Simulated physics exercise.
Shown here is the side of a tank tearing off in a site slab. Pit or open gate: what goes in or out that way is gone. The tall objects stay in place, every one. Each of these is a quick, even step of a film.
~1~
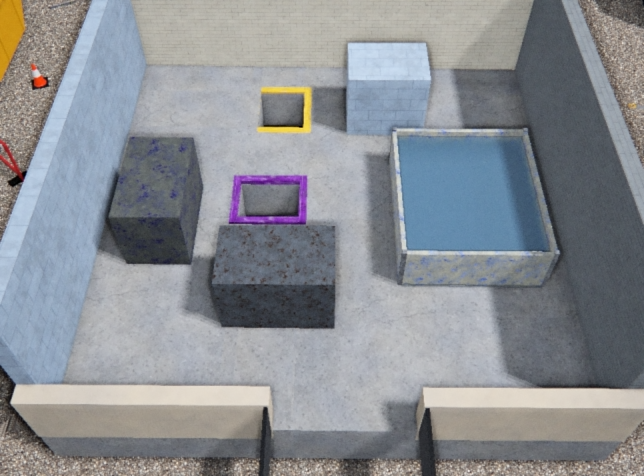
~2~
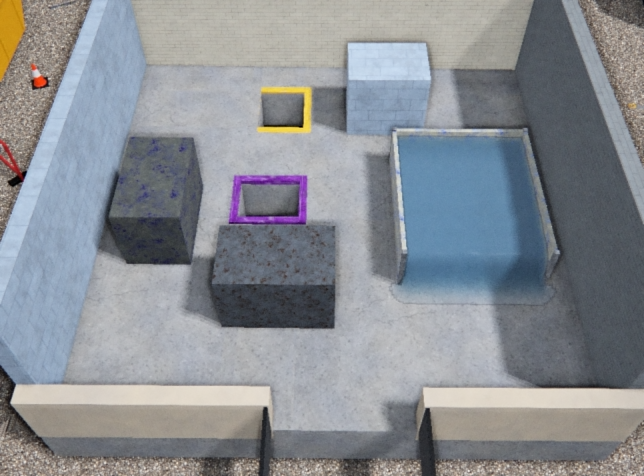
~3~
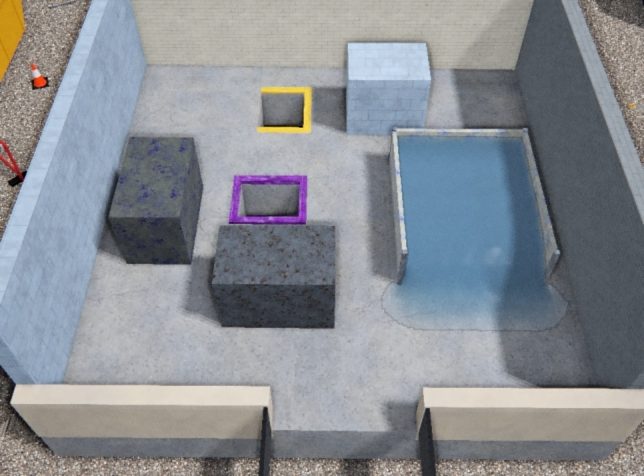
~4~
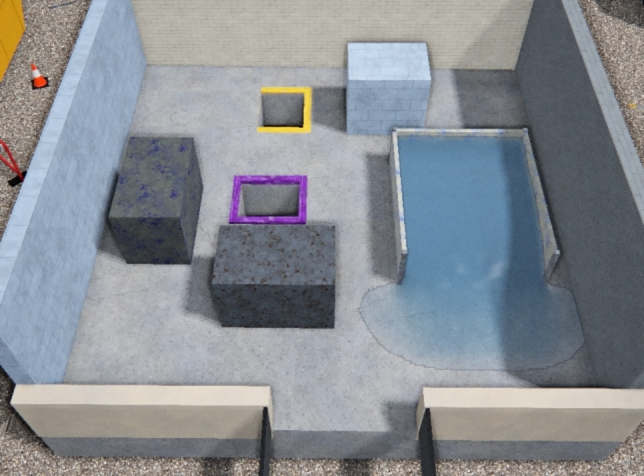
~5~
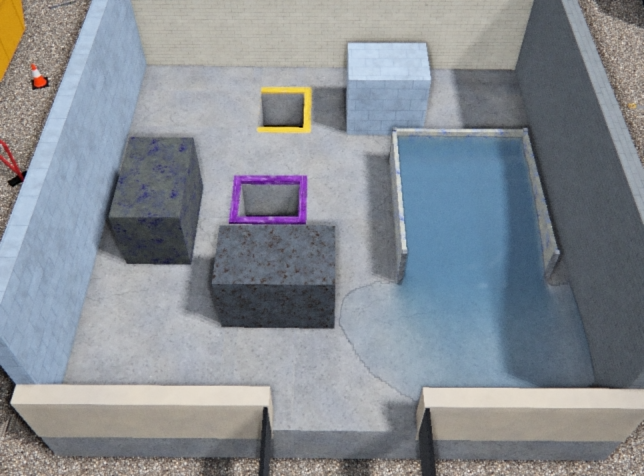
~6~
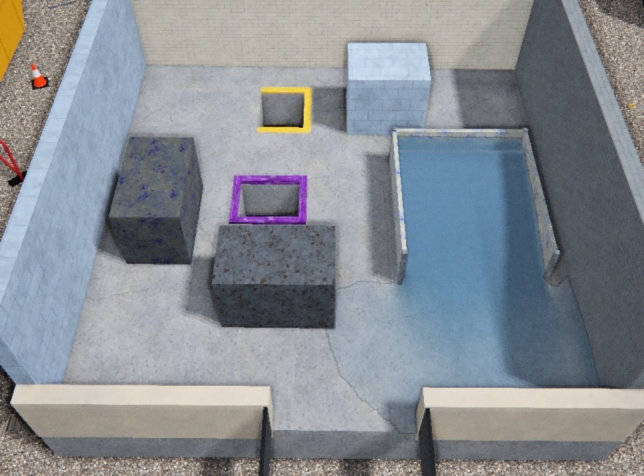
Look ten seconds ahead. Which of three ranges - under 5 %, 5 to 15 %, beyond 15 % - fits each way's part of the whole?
In the end the gate ends up high - past fifteen per cent; the purple pit ends up low - beneath five per cent; the yellow pit ends up low - beneath five per cent.
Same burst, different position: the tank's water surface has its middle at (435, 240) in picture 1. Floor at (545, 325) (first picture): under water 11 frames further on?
The answer is submerged.
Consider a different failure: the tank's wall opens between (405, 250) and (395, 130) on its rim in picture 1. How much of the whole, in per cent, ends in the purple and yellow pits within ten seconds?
The purple pit gets 25 per cent and the yellow pit 20 per cent.
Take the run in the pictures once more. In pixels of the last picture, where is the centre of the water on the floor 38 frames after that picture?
Point: (383, 259).
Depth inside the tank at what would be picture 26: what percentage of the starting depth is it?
By my count, 22 per cent.
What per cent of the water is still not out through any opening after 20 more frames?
That works out to about 86 percent.
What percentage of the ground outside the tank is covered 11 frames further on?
Some 20 per cent.
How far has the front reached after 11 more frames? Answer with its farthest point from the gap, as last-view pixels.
Point: (214, 411) in the last picture's pixels.
A moment on, water covers 20 % of the floor; the gate 2 %, the purple pit 0 %, the yellow pit 0 %.
Next, water covers 20 % of the floor; the gate 6 %, the purple pit 0 %, the yellow pit 0 %.
Then, water covers 35 % of the floor; the gate 14 %, the purple pit 0 %, the yellow pit 0 %.
Later, water covers 65 % of the floor; the gate 21 %, the purple pit 0 %, the yellow pit 0 %.
In the end, water covers 90 % of the floor; the gate 27 %, the purple pit 0 %, the yellow pit 3 %.
